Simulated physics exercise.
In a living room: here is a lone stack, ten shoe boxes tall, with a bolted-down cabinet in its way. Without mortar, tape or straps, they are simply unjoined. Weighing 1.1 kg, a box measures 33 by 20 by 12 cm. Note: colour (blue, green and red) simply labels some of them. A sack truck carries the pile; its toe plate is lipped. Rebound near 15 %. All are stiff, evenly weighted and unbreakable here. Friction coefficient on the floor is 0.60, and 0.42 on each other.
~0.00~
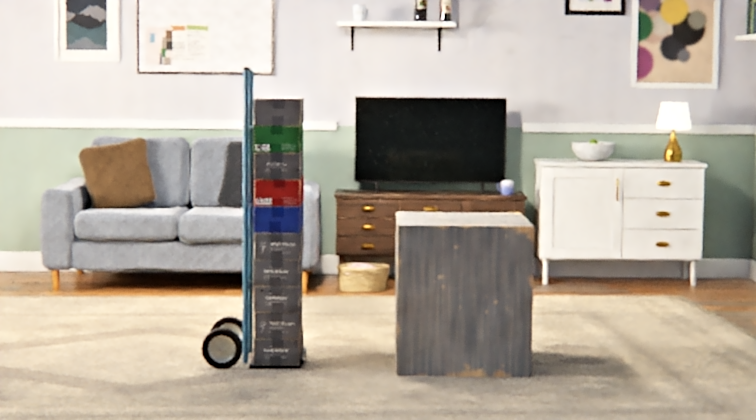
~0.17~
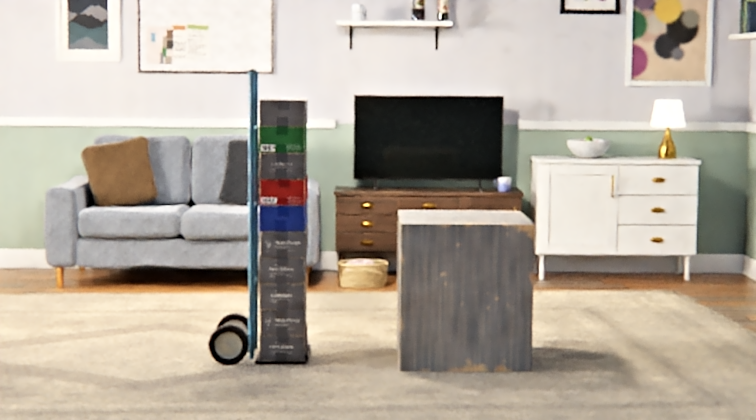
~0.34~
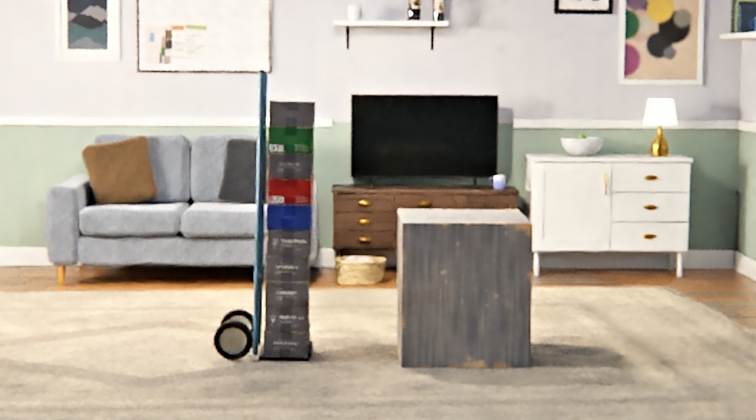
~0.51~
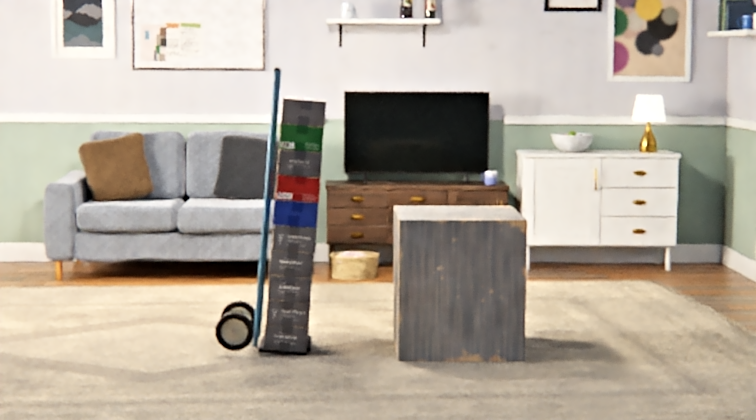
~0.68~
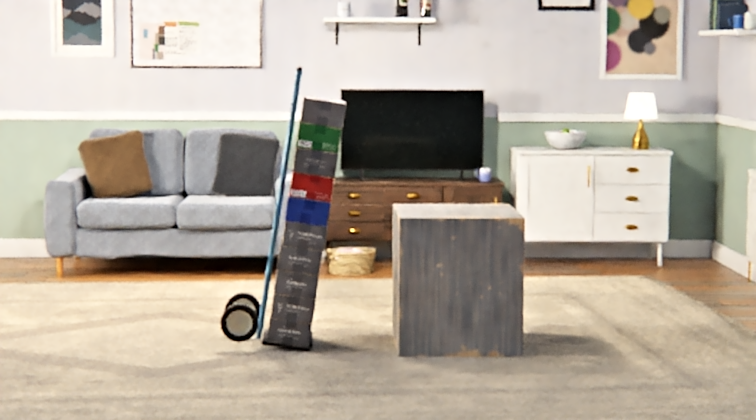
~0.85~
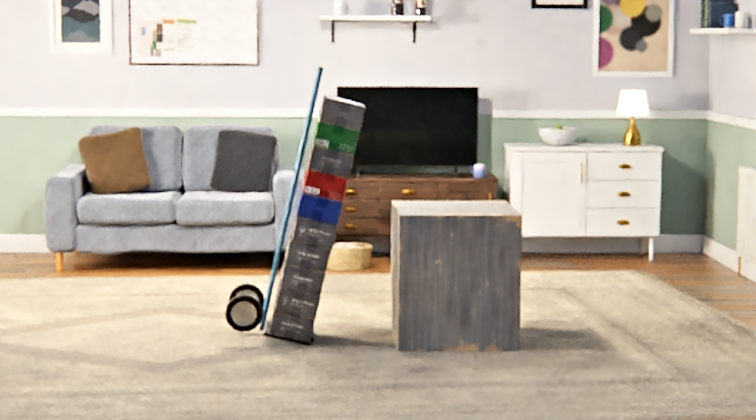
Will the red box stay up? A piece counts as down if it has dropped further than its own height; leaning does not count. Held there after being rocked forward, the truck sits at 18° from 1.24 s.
It doesn't go down.
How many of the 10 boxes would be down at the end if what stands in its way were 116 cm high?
Result - 0.
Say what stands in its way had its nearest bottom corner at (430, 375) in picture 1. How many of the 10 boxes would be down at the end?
My answer would be 5.
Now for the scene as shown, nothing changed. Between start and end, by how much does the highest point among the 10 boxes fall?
About 32 cm.
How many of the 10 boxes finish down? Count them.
I count 3.
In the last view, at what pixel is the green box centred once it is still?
Roughly (502, 196).
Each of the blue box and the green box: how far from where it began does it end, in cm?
Net displacement (cm): Blue = 40; green = 105.
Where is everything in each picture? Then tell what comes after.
In the first frame (places mark the middle of the side facing us; the camera moves round a little), truck frame (246, 129) 0° forward; red box (277, 193); green box (276, 139); blue box (276, 220); nothing disturbed.
Truck frame (251, 130) 0° forward; red box (282, 192), in the second frame.
Truck frame (260, 129) 1° forward; red box (289, 192) shifted 19 mm; green box (290, 140) shifted 25 mm; 7 disturbed, none down, in the third frame.
Truck frame (272, 126) 5° forward; red box (298, 189) leaning 5°; green box (301, 138) leaning 5°; steepest lean 5°, the box at (289, 289); 10 disturbed, none down, in the fourth frame.
Truck frame (291, 124) 9° forward; red box (312, 187) leaning 9°; green box (319, 138) leaning 9°; steepest lean 9°, the box at (323, 113); 10 disturbed, none down, in the fifth frame.
Truck frame (308, 122) 13° forward; red box (325, 186) leaning 13°; green box (336, 138) leaning 13°; blue box (319, 209) leaning 13°; steepest lean 13°, the box at (342, 114); 10 disturbed, none down, in the sixth frame.
After 1.12 s, none of the 10 boxes down, 10 disturbed; red box leaning 24°; green box leaning 24°, 37 mm lower.
After 1.52 s, 3 of the 10 boxes down; red box leaning 39°, 6 cm lower; green box on its side.
At rest (3.3 s), 3 of the 10 boxes down; red box leaning 39°, 6 cm lower; green box upside down; blue box leaning 39°, 7 cm lower. As the last picture would show them, middles, red box near (379, 196), green box near (502, 196).
